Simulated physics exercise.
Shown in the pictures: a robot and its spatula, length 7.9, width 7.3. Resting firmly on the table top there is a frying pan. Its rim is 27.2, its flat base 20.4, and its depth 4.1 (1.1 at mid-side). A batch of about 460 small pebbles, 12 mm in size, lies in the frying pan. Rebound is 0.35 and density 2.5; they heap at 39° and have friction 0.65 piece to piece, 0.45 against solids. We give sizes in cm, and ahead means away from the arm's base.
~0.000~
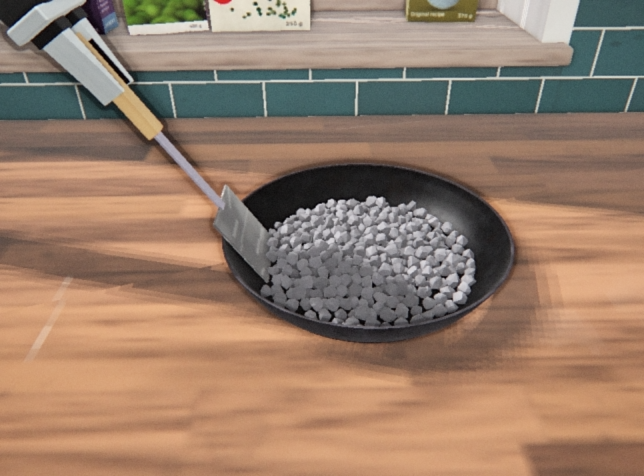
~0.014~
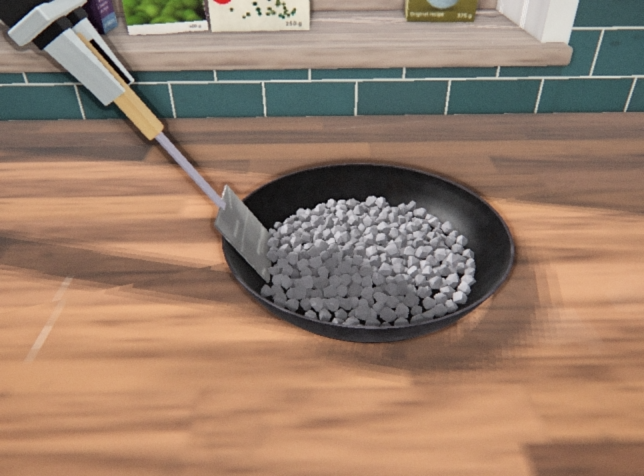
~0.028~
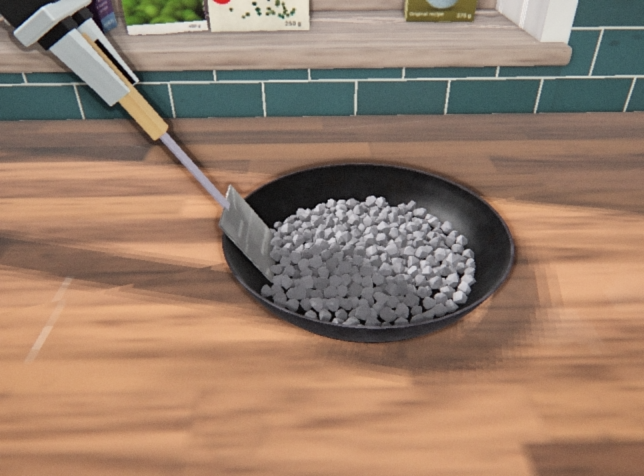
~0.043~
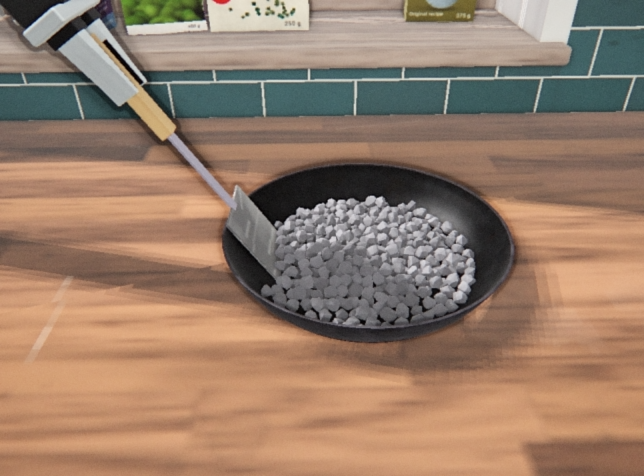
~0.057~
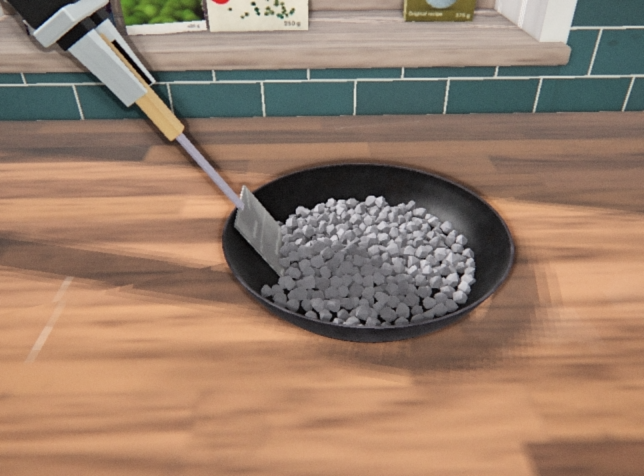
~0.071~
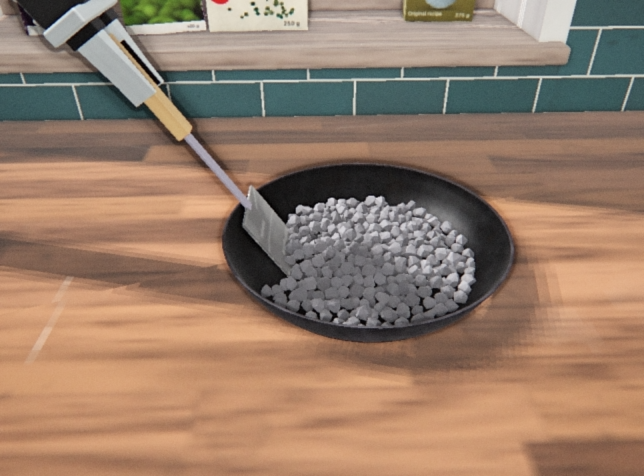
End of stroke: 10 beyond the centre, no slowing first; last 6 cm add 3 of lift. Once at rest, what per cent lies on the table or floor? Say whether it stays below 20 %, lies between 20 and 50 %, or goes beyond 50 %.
It stays below 20 %.
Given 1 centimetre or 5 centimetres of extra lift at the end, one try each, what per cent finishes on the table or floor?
Roughly 15 % and then 15 %.
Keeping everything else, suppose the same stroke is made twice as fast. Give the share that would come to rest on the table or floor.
25 %.
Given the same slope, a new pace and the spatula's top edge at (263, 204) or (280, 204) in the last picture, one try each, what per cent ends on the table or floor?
I'd estimate close to 20 and 30 in a hundred.
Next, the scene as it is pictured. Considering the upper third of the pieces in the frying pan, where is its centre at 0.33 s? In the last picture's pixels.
Around (451, 230).
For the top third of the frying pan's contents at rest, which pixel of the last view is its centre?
It is centred near (462, 239) in the last view.
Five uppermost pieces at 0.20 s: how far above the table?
Roughly 4 cm above the table.
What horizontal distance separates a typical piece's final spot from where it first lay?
The figure is about 5 cm.
After 0.20 s, sloping 57°, highest piece 4 above the table; 460 in the frying pan.
After 0.33 s, sloping 57°, highest piece 6 above the table; 459 in the frying pan, 1 on the blade or in flight.
After 0.59 s, sloping 57°, highest piece 6 above the table; 400 in the frying pan, 55 on the table or floor, 5 on the blade or in flight.
After 1.64 s, sloping 57°, highest piece 5 above the table; 399 in the frying pan, 61 on the table or floor.
In the end, 399 in the frying pan, 61 on the table or floor. That is 13 % on the table or floor.
